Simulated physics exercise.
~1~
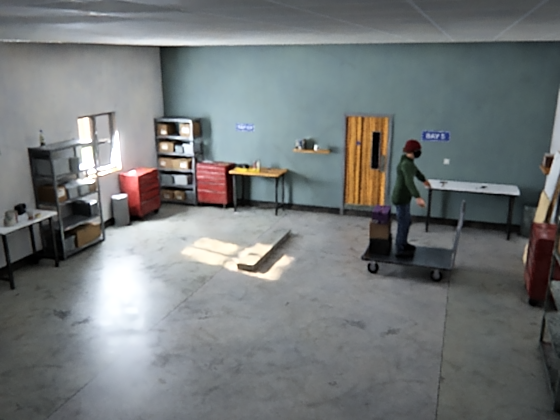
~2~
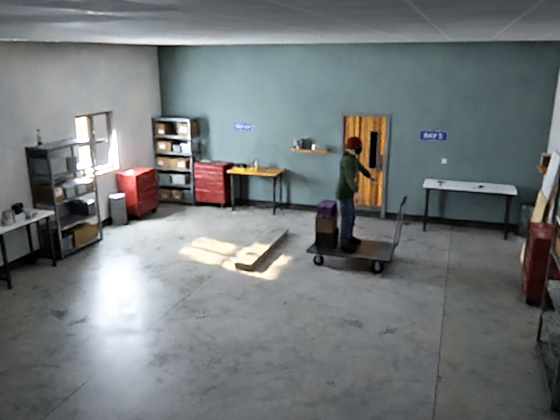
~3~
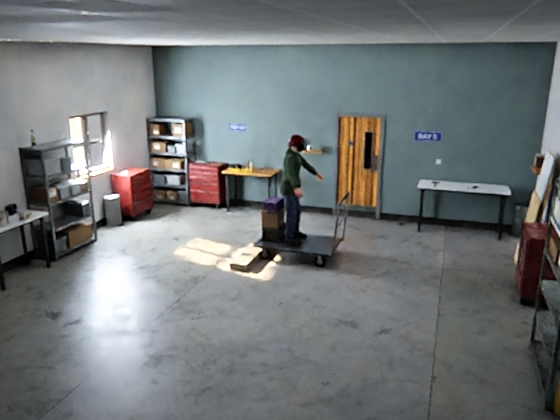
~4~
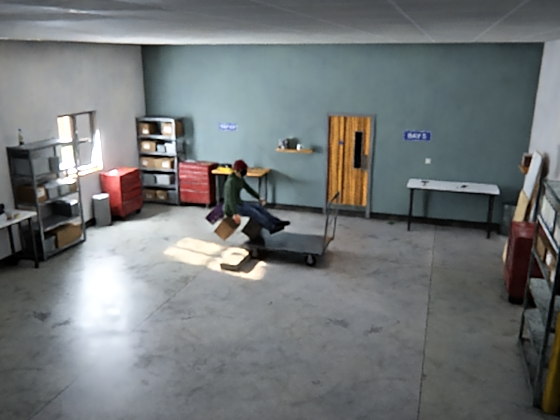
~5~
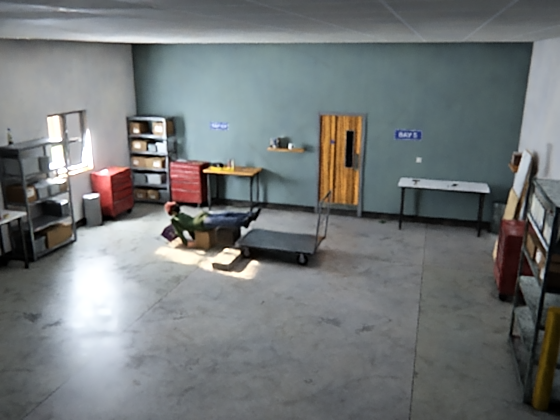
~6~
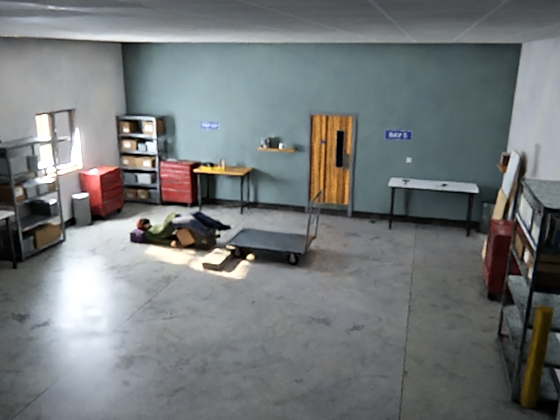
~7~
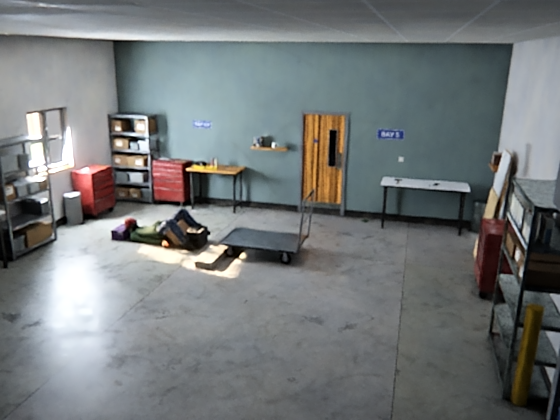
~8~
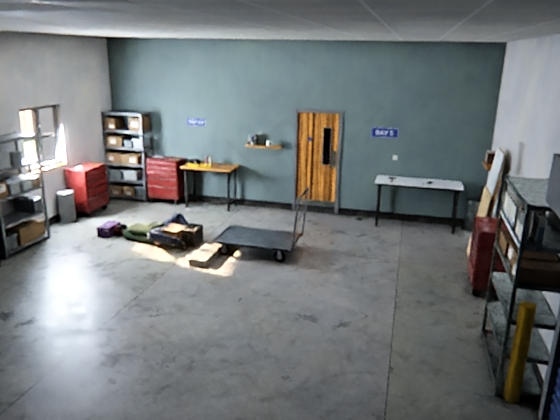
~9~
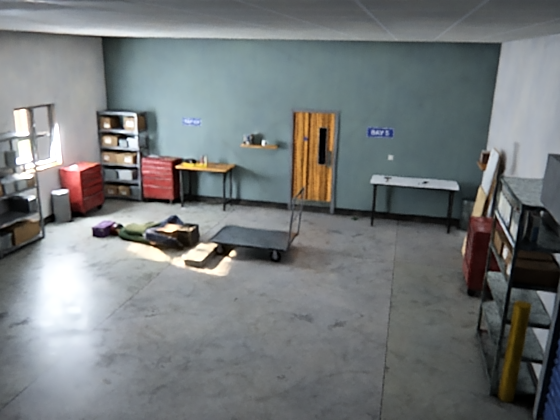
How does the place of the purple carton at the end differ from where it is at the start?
At the start the purple carton rides on top of the stack on the trolley, toward the right side of the room. At the end it lies on the floor toward the left, the farthest left of the spilled things and well clear of the trolley.
